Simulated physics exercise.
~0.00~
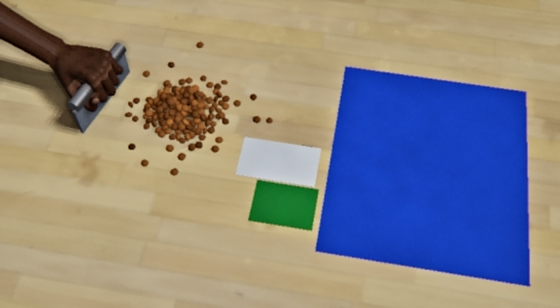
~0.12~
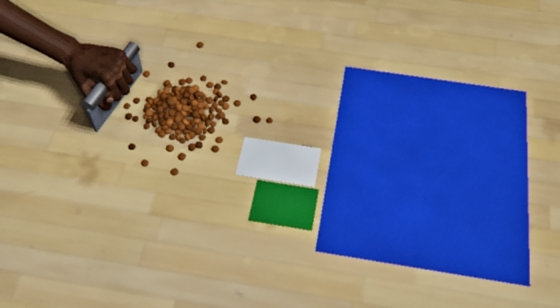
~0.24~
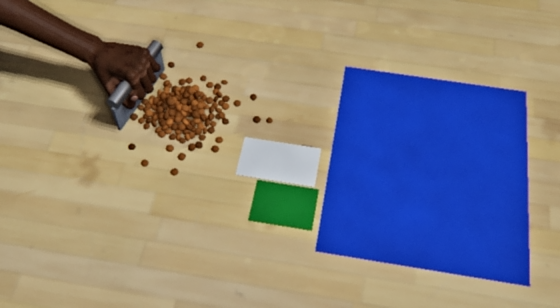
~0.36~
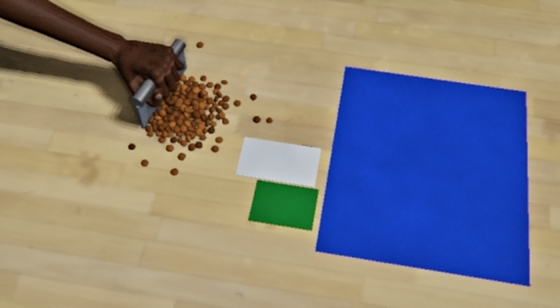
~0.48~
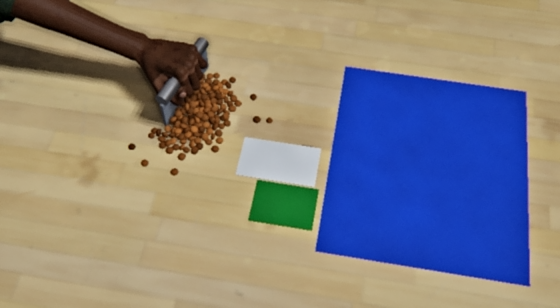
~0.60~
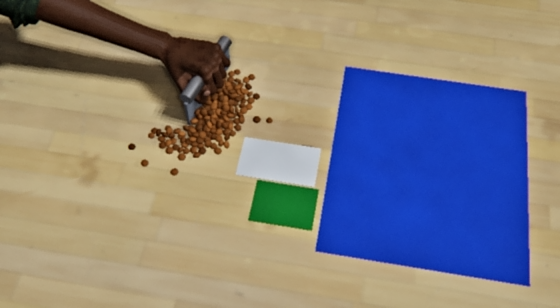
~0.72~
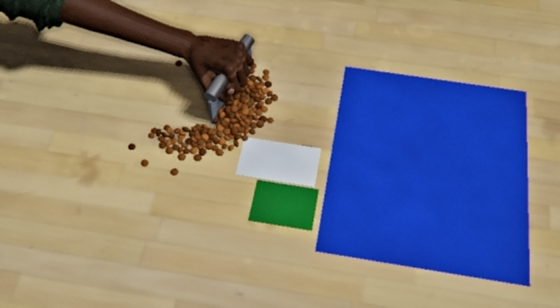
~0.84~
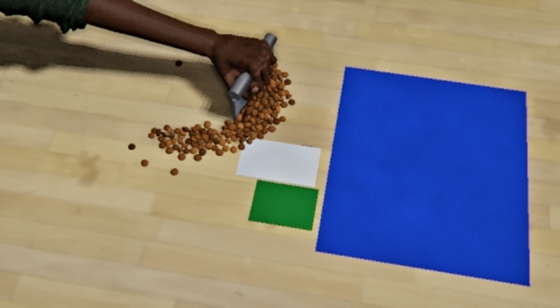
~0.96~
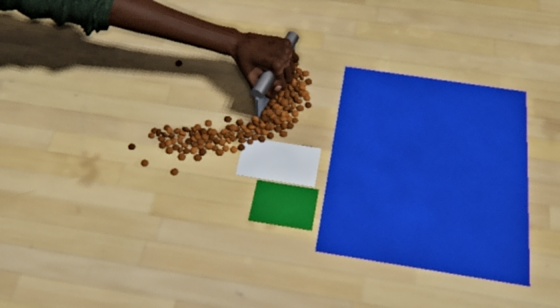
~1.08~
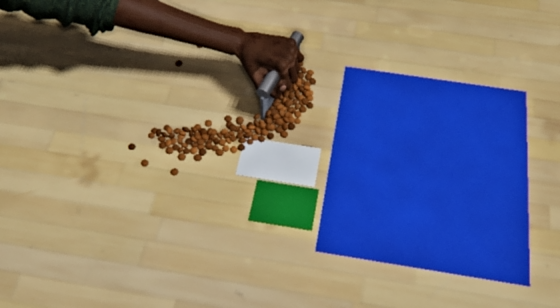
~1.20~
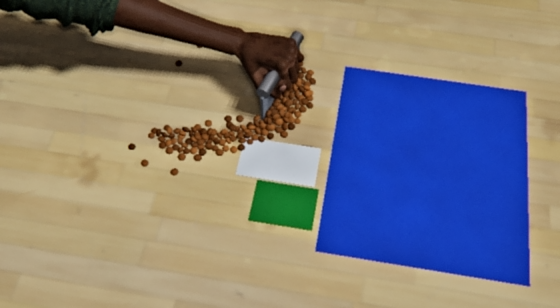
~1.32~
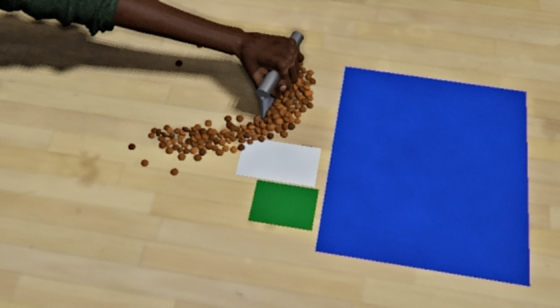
A hand gripping a grey scraper pushes into a loose heap of small brown pieces on a pale wooden surface, sweeping them rightward into a curved trail above the white and green sheets. The blade then stops short of the blue sheet, with the pieces still on bare wood.
